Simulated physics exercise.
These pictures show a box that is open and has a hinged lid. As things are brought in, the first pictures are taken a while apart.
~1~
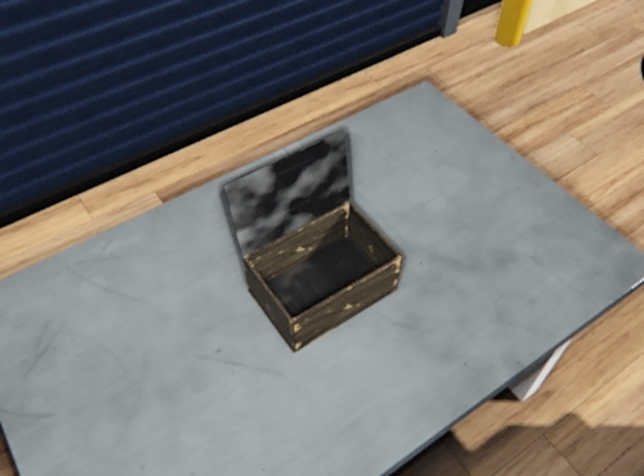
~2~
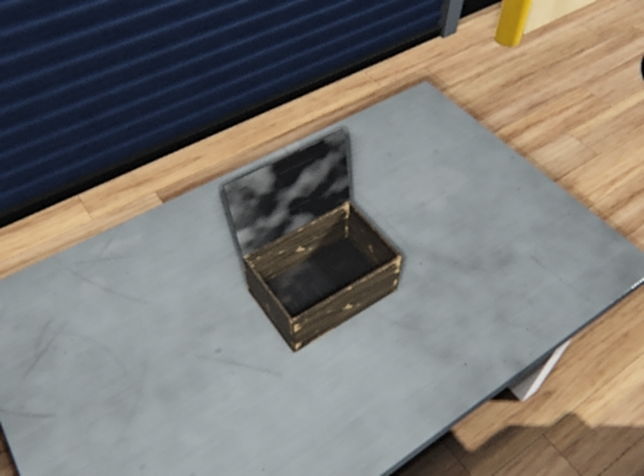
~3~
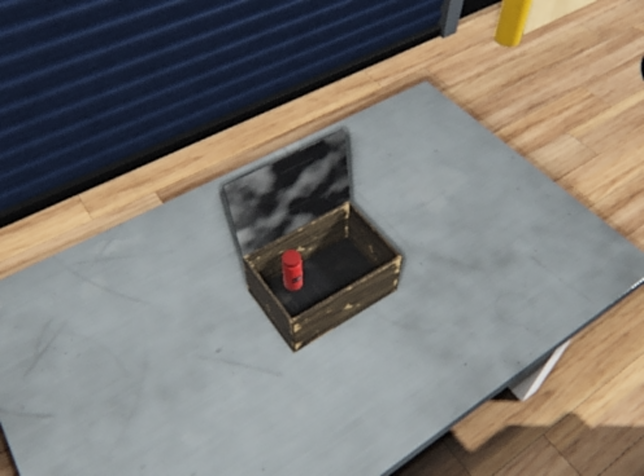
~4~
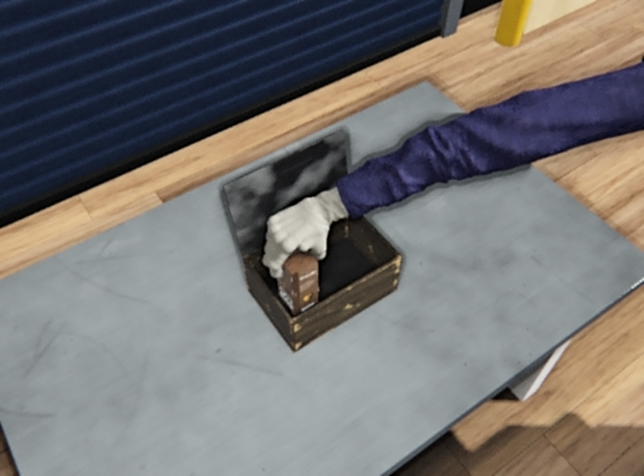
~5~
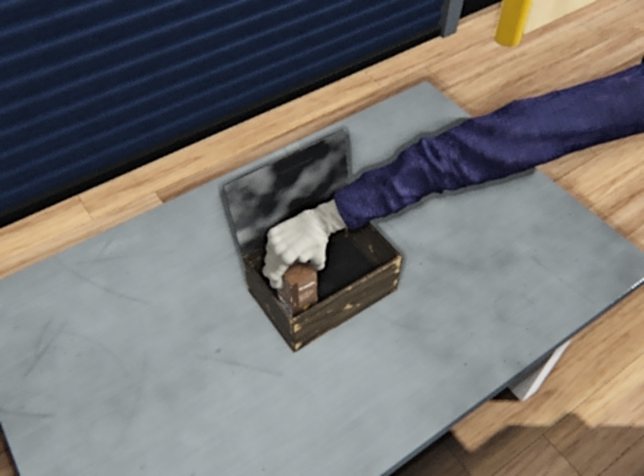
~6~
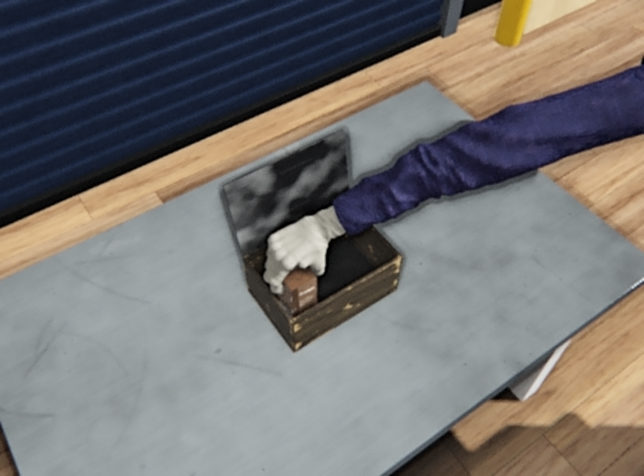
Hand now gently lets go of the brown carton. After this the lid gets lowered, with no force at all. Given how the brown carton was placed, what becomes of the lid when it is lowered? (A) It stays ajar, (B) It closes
The answer is A.
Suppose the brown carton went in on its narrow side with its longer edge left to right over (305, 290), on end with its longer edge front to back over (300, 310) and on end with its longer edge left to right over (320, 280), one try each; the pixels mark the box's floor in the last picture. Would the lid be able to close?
On the first go the lid comes to rest closed, on the second it is stopped short, on the third it is stopped short.
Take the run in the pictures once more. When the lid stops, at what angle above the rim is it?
It comes to about 20°.
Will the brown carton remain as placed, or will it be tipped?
Observation: It keeps the set orientation.
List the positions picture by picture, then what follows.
The last thing is not in view yet, in the first frame.
The last thing is not in view yet, in the second frame.
The last thing is not in view yet; red shaker (292, 271), in the third frame.
On its way; brown carton (298, 279), in the fourth frame.
On its way; brown carton (297, 289), in the fifth frame.
Put in, still held; brown carton (297, 294), in the sixth frame.
Then, 1.40 s past the last view, lid 77° above the rim.
Then, 1.70 s past the last view, lid 46° above the rim.
Finally, lid 21° above the rim; both still in place. Final places as the last picture's camera would see them, brown carton near (297, 294).
